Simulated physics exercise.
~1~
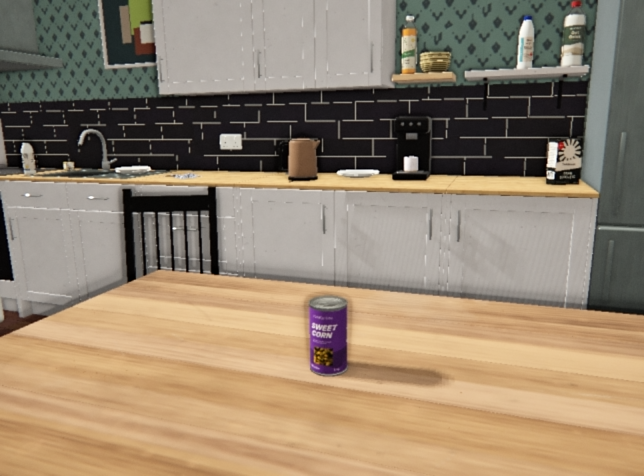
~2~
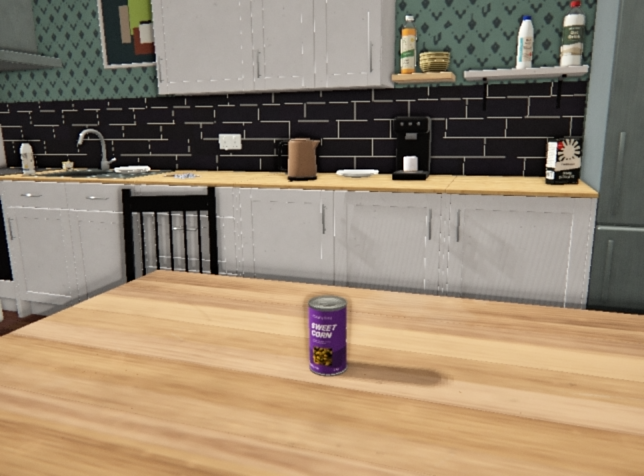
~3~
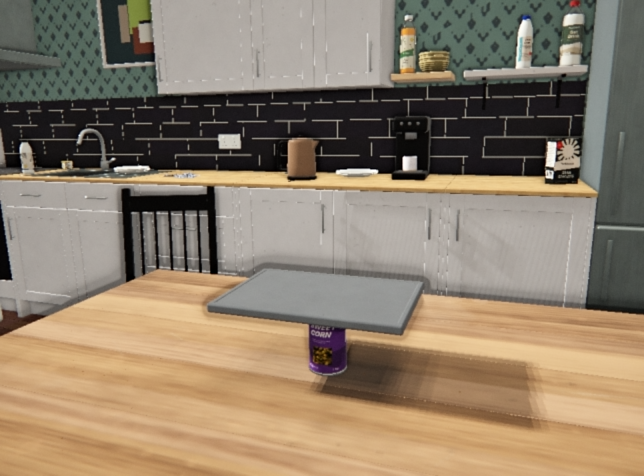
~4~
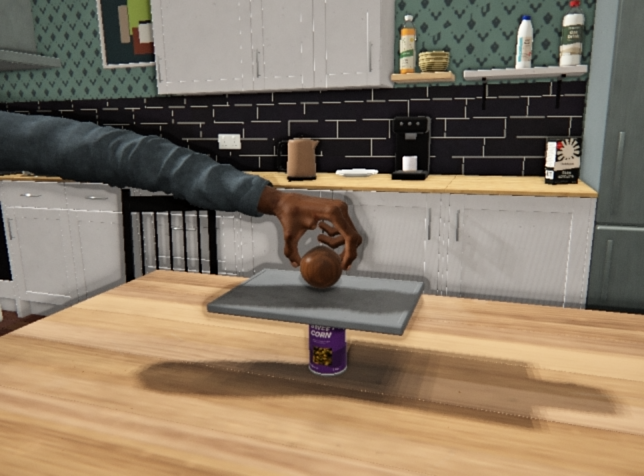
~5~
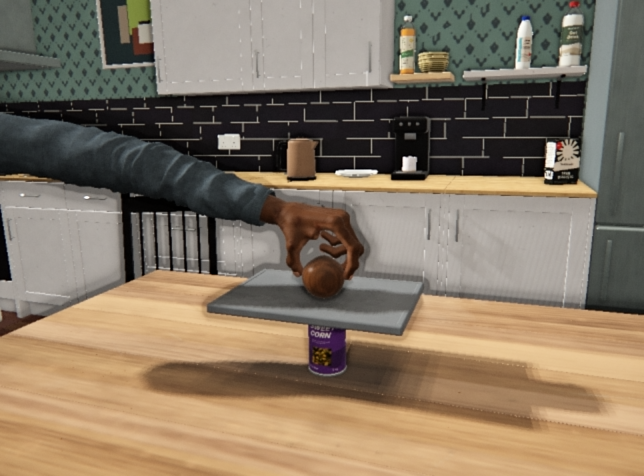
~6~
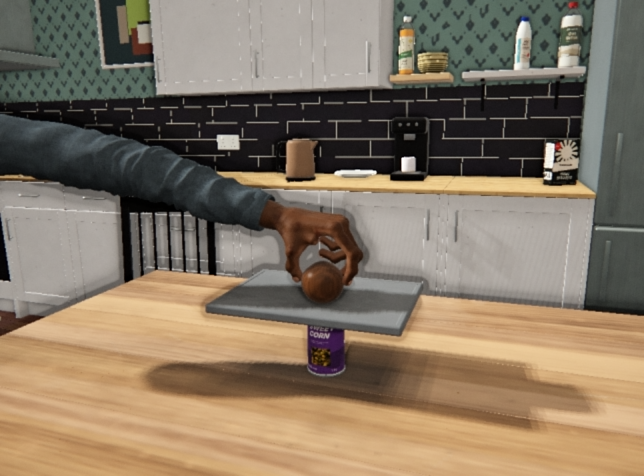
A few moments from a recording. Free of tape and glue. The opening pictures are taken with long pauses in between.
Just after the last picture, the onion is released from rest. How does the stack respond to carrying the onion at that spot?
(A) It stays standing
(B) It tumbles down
It stays standing (A).
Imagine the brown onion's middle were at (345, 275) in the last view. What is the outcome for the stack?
Outcome: Stable.
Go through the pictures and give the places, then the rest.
The last thing is not in view yet, in the first frame.
The last thing is not in view yet, in the second frame.
The last thing is not in view yet; grey lid (322, 296), in the third frame.
Coming down; brown onion (321, 267); grey lid (322, 296), in the fourth frame.
Coming down; brown onion (324, 277); grey lid (321, 297), in the fifth frame.
Set down, still held; brown onion (323, 282); grey lid (320, 297), in the sixth frame.
Then, 0.20 s later than the last frame, all is still.
Then, 0.40 s later than the last frame, brown onion resting near (323, 283).
When it is over, all 3 as before. End places, in pixels of the last picture, brown onion near (323, 283). The stack holds.
